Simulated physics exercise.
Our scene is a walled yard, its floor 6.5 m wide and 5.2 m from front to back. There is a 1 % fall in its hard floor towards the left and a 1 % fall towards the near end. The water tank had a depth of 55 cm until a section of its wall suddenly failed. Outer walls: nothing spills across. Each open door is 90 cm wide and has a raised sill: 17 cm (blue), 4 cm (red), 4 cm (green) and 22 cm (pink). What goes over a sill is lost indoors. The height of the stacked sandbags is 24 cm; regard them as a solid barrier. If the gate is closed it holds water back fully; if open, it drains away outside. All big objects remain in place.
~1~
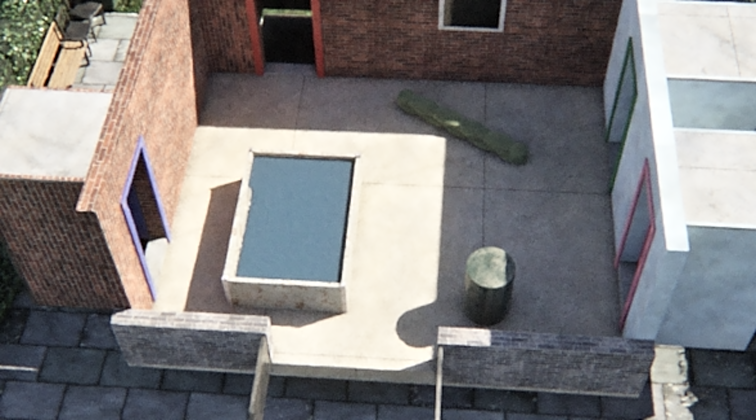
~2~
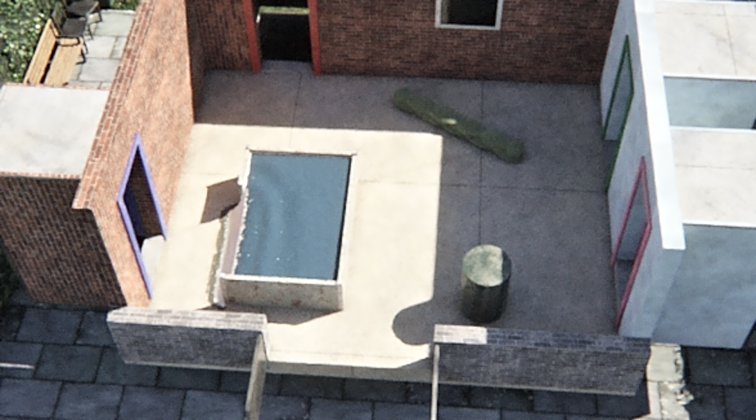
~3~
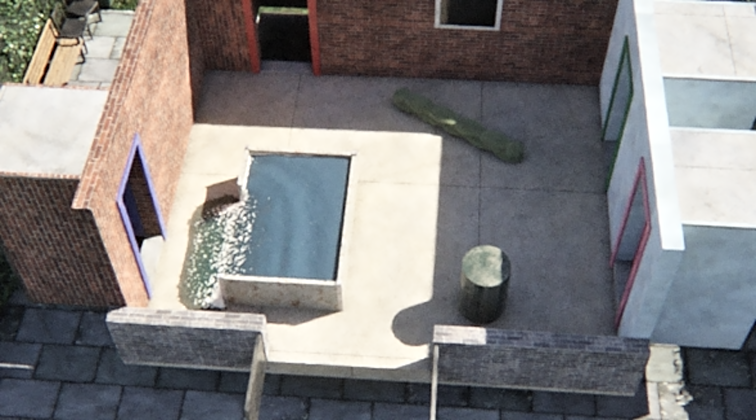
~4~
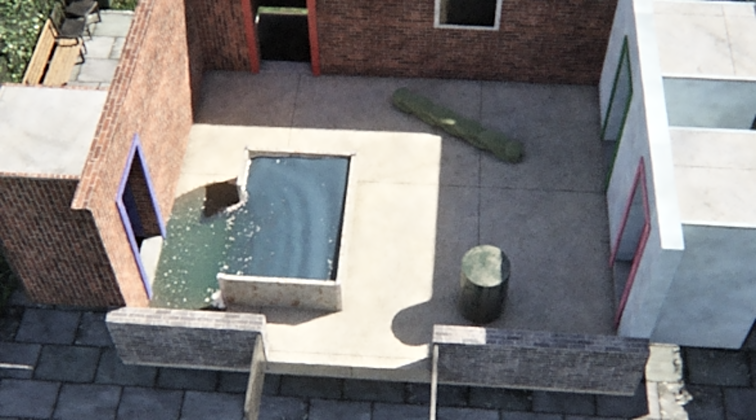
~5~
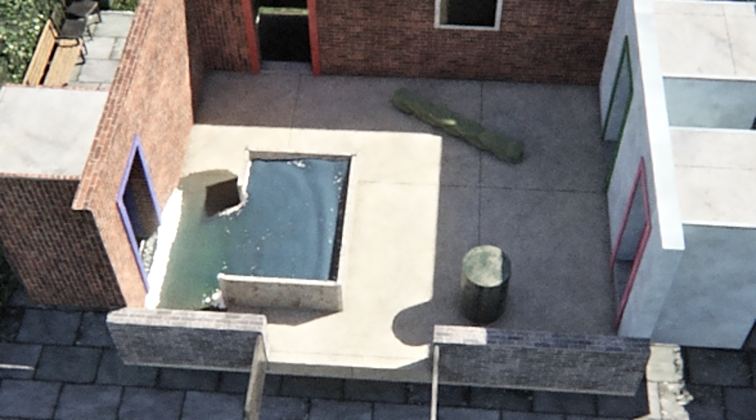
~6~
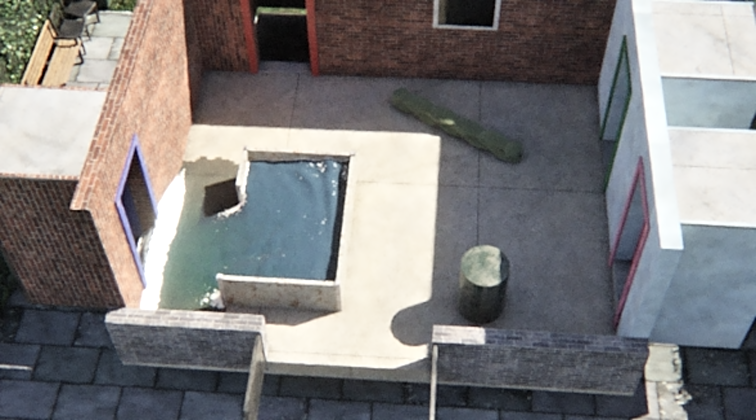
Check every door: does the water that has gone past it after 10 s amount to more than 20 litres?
In order: At the blue door the limit will be crossed, at the red door the limit will be crossed, at the green door the limit will not be crossed, at the pink door the limit will not be crossed.
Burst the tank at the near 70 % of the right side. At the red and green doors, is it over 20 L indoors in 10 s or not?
Log - red: Threshold not reached, green: Threshold topped.
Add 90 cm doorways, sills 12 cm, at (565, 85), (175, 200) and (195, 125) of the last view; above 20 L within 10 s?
The first one doesn't reach it, the second one exceeds it, and the third one doesn't reach it.
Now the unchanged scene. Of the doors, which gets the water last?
That's the green door.
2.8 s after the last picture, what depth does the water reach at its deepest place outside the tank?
Around 24 centimetres.
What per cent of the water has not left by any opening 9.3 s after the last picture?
About 68 per cent.
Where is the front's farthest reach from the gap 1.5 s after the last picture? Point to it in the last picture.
Somewhere near pixel (204, 75).
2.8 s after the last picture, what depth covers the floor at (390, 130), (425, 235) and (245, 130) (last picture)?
Spot one 0 cm, spot two 0 cm, spot three 4 cm.
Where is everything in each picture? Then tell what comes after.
In the first frame, the water tank at (295, 218) is whole and still, 55 cm deep.
In the second frame, water pours out at (237, 247) and has run 0.9 m, to (219, 304); typically 10 cm deep outside, 55 cm at the water tank's back.
In the third frame, the front is at (199, 310), 1.0 m from the gap at (237, 248); 1.2 m2 of floor is under water; 55 cm left at the back of the water tank.
In the fourth frame, water pours out at (236, 248) and has run 1.4 m, to a hidden place; typically 9 cm deep outside, 52 cm at the water tank's back.
In the fifth frame, the front is at a hidden place, 1.7 m from the gap at (237, 249); 2.8 m2 of floor is under water; 47 cm left at the back of the water tank.
In the sixth frame, water pours out at (235, 249) and has run 2.0 m, to (182, 166); typically 13 cm deep outside, 48 cm at the water tank's back.
Then, 0.7 s after the last picture water covers 15 % of the floor and is deepest (53 cm) near (140, 338); blue door 42 cm at the sill, 111 L in, red door not reached, green door not reached, pink door not reached.
Then, 1.5 s after the last picture water covers 30 % of the floor and is deepest (40 cm) near (140, 338); blue door 35 cm at the sill, 224 L in, red door 5 cm at the sill, 0 L in, green door not reached, pink door not reached.
Then, 2.8 s after the last picture water covers 40 % of the floor and is deepest (24 cm) near (140, 338); blue door 22 cm at the sill, 290 L in, red door 10 cm at the sill, 22 L in, green door not reached, pink door not reached.
Then, 5.3 s after the last picture water covers 65 % of the floor and is deepest (12 cm) near (203, 82); blue door 11 cm at the sill, 300 L in, red door 9 cm at the sill, 70 L in, green door not reached, pink door 4 cm at the sill, 0 L in.
Then, 9.3 s after the last picture water covers 90 % of the floor and is deepest (10 cm) near (140, 338); blue door 9 cm at the sill, 300 L in, red door 5 cm at the sill, 89 L in, green door 3 cm at the sill, 0 L in, pink door 2 cm at the sill, 0 L in.
